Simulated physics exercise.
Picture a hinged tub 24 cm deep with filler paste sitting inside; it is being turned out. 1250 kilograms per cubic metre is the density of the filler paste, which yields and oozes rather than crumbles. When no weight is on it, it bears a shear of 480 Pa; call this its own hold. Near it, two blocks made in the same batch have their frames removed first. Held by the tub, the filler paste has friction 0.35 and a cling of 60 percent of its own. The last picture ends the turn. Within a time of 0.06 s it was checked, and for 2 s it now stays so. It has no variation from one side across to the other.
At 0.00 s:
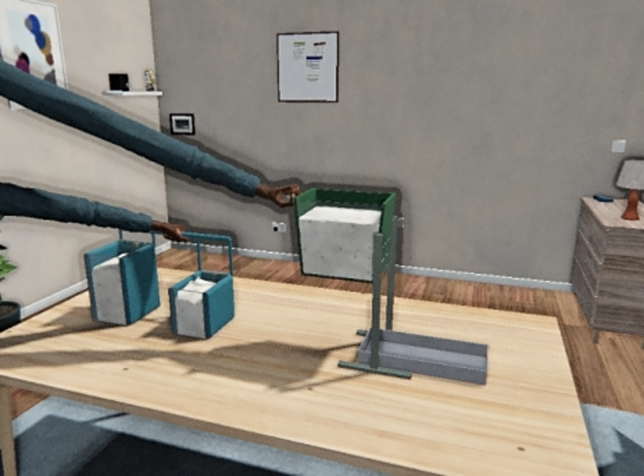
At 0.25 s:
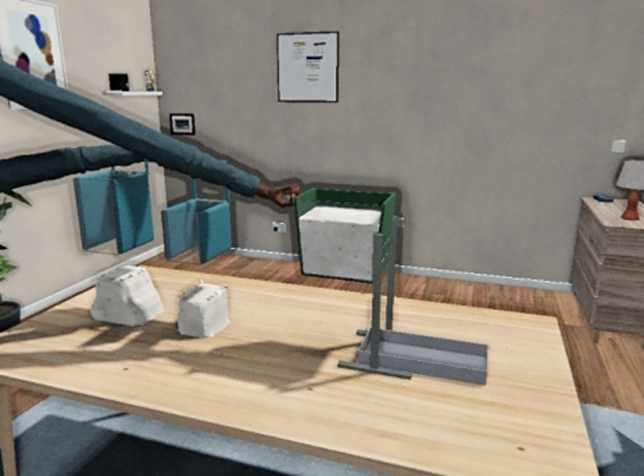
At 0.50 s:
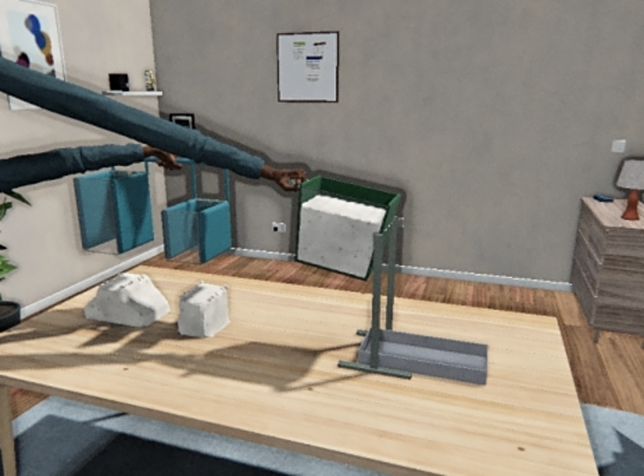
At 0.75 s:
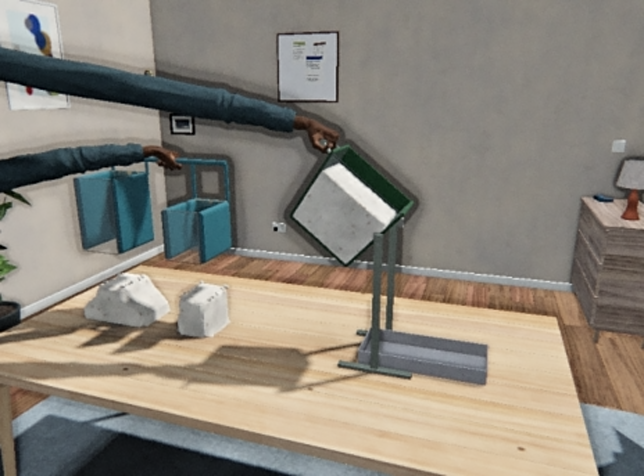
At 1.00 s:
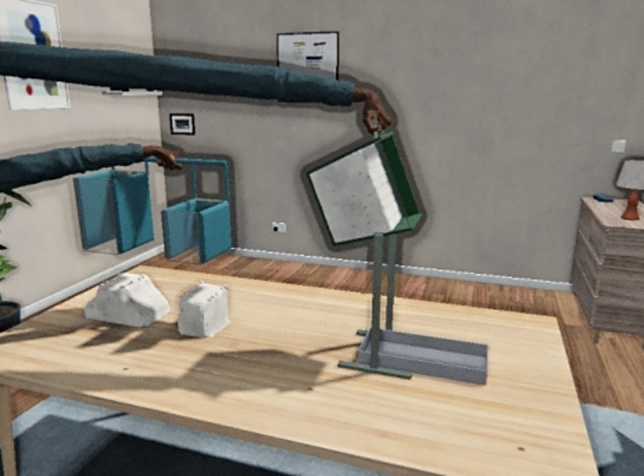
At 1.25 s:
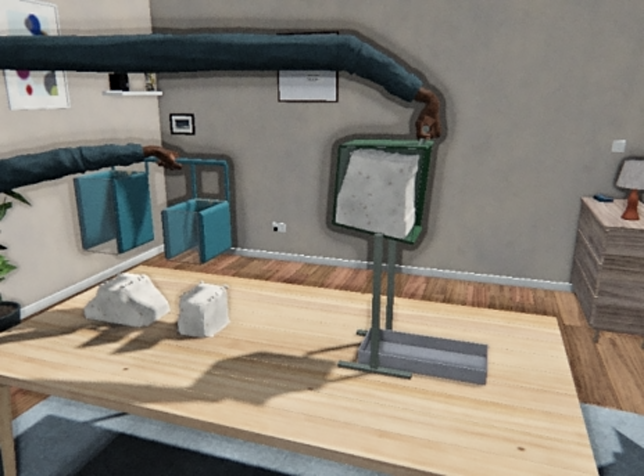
At first, two pale blocks sit in teal molds on a table, left of a green tub of pale paste on a stand. The molds are lifted away and the blocks sag, the left one more, then a hand swings the tub up and rightward onto its side, the paste within it.
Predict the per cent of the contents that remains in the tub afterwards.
Roughly 38 per cent remains.
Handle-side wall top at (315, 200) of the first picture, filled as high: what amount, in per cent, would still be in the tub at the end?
55 %, roughly.
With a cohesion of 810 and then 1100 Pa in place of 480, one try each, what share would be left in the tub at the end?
The answers, in order, are 50 % and 100 %.
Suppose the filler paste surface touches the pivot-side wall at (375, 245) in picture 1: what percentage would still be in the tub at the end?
60 %.
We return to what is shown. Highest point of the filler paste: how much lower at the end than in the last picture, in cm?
About 14 cm.
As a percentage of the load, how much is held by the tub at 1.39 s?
Around 80 per cent.
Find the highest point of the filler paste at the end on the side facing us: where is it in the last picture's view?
Close to pixel (368, 203).
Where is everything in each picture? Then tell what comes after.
In the first frame, handle-side rim at (297, 199), tilt 0 degrees; top of the filler paste at (314, 219); blocks stand 23 cm, 15 cm (left to right).
In the second frame, handle-side rim at (297, 199), tilt 0 degrees; top of the filler paste at (314, 219); blocks stand 18 cm, 14 cm (left to right).
In the third frame, handle-side rim at (302, 186), tilt 10 degrees; top of the filler paste at (307, 207); blocks stand 15 cm, 14 cm (left to right).
In the fourth frame, handle-side rim at (333, 153), tilt 39 degrees; top of the filler paste at (326, 173); blocks stand 15 cm, 14 cm (left to right).
In the fifth frame, handle-side rim at (380, 140), tilt 68 degrees; top of the filler paste at (362, 152); blocks stand 15 cm, 14 cm (left to right).
In the sixth frame, handle-side rim at (425, 150), tilt 94 degrees; top of the filler paste at (356, 155); blocks stand 15 cm, 14 cm (left to right).
After 1.39 s, the tub is at 94 degrees and holds 82 %.
After 1.56 s, the tub is at 94 degrees and holds 48 %.
After 1.73 s, the tub is at 94 degrees and holds 38 %.
After 1.90 s, the tub is at 94 degrees and holds 38 %.
After 3.25 s, at the end, the tub is at 94 degrees and holds 38 %.
